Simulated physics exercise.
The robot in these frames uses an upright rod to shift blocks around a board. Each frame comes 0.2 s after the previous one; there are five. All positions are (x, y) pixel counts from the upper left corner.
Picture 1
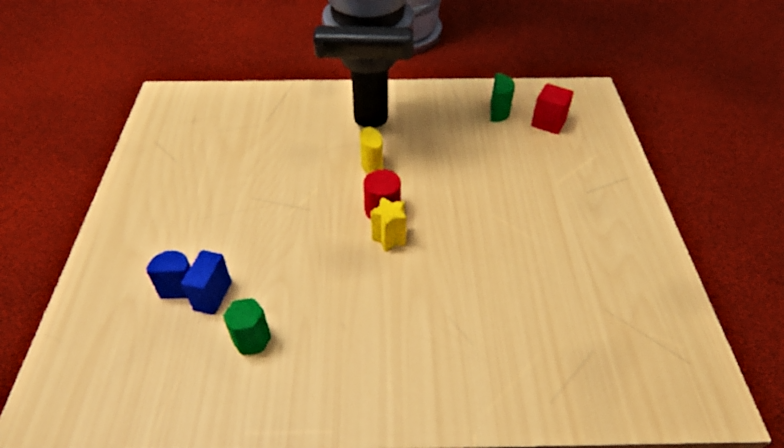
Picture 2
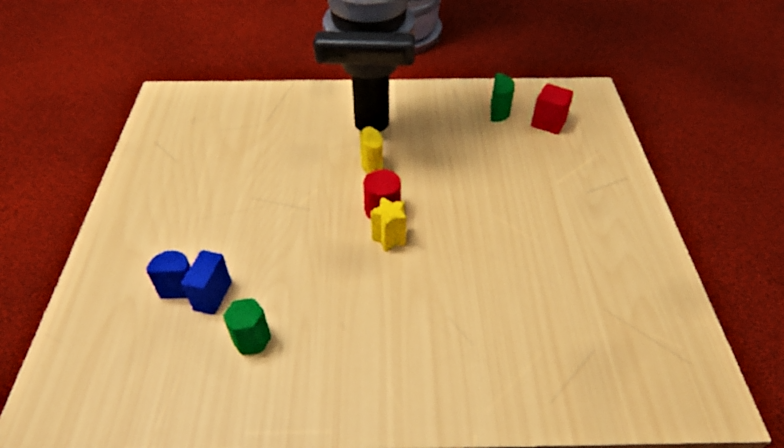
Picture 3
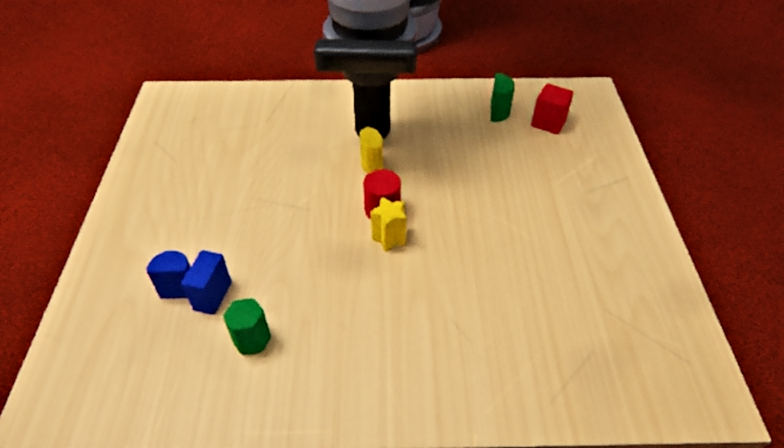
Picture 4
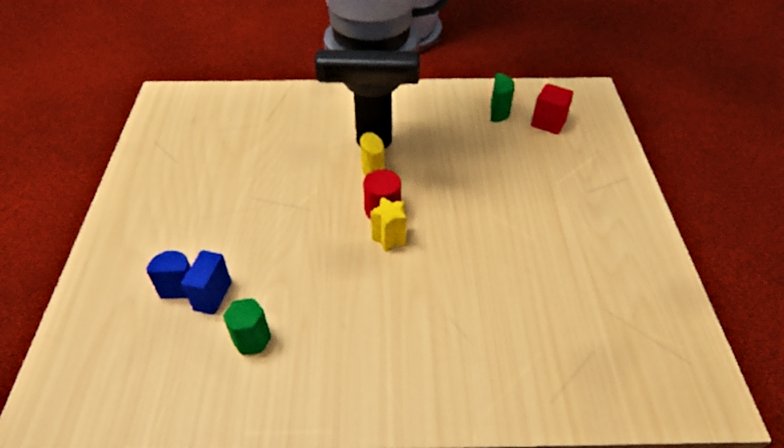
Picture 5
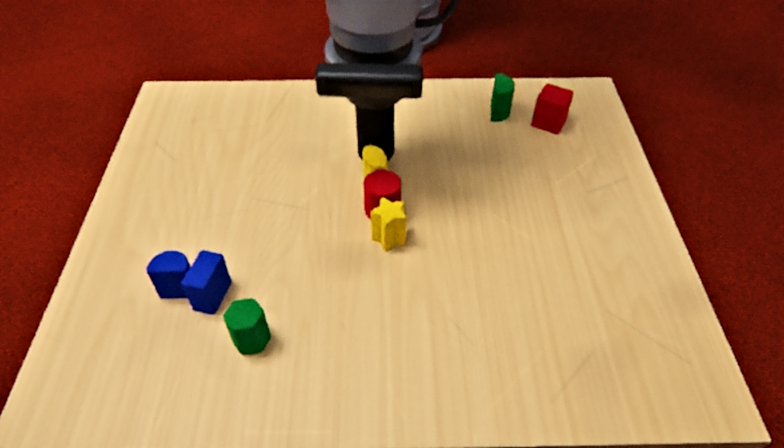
The video shows a robot's upright black rod above colored blocks scattered on a wooden board. The rod moves slightly toward the viewer, then nudges the yellow oval block a short way toward the red cylinder, while the other blocks stay still.
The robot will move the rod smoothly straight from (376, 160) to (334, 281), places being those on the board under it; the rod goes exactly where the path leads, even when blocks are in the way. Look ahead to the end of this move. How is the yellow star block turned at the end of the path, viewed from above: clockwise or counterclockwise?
Rotation: Clockwise.
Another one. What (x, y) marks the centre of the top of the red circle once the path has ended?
I'd expect the centre of its top face to be at (412, 204).
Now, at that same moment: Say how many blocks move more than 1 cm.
This push will displace three or more blocks.
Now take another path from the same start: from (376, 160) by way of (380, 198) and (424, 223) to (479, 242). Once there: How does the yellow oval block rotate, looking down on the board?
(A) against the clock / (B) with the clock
A - against the clock.
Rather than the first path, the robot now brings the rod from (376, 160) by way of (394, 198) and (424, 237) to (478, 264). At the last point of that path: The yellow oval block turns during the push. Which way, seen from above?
Anticlockwise.
What follows on the original path. One third of the way, rod (363, 188); yellow oval block (388, 181); red circle (407, 201); yellow star block (390, 222), turned 15° clockwise.
Two thirds of the way, rod (349, 228); yellow oval block (390, 185); red circle (412, 204); yellow star block (391, 224), turned 25° clockwise.
At the end, rod (333, 273); green six-sided block in place; yellow oval block (390, 185), turned 155° anticlockwise; red circle (412, 204); yellow star block (391, 224), turned 25° clockwise.
